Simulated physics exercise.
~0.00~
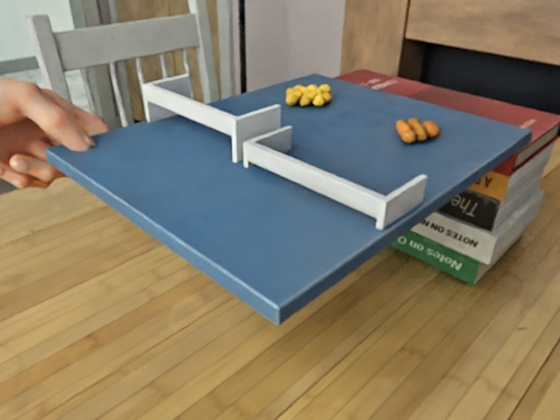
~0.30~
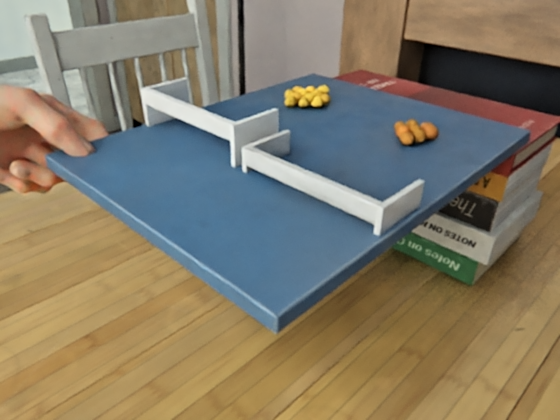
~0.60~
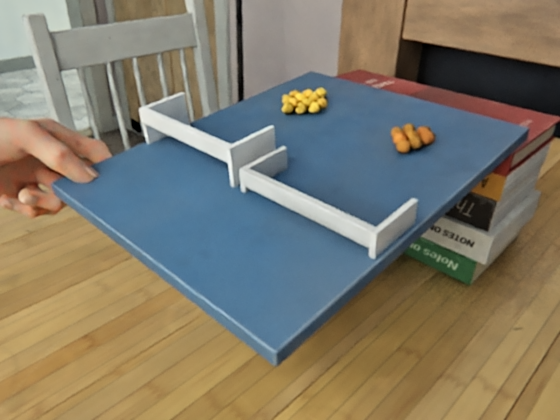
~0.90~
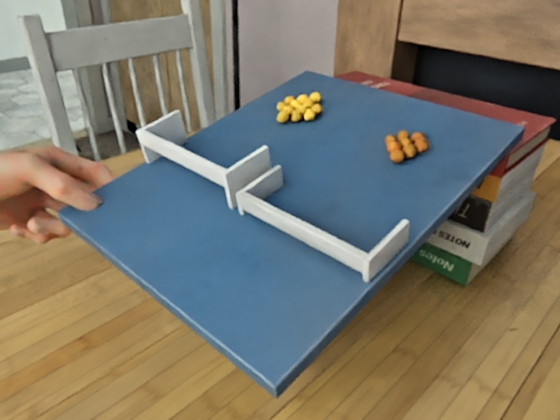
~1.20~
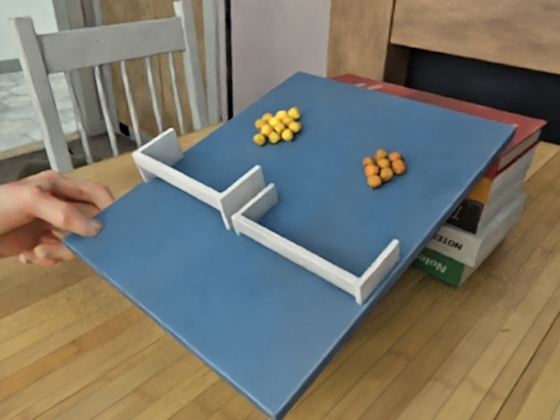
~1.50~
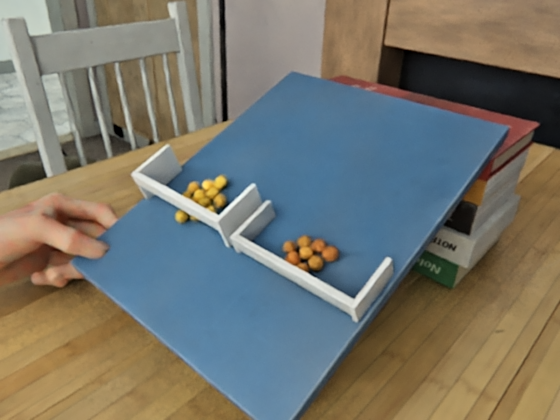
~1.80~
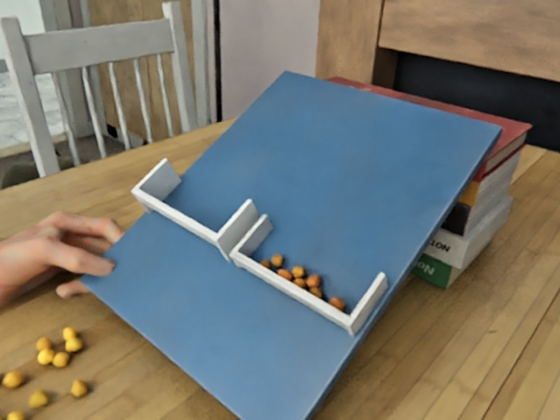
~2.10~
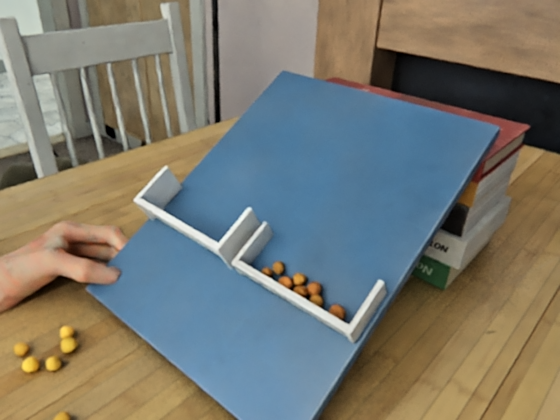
A blue board, propped on a stack of books at the right and held by a hand at the left, rests on a wooden table, seen from slightly above with a pale chair behind. Two low white barriers cross it, with yellow balls beyond the left one and orange balls beyond the right. The hand lowers its end, steepening the slope, and both groups slide down toward the barriers. The orange balls stop against theirs, while the yellow ones pass under and roll onto the table. The board ends steeply tilted, orange balls gathered behind the barrier, yellow ones scattered at lower left.
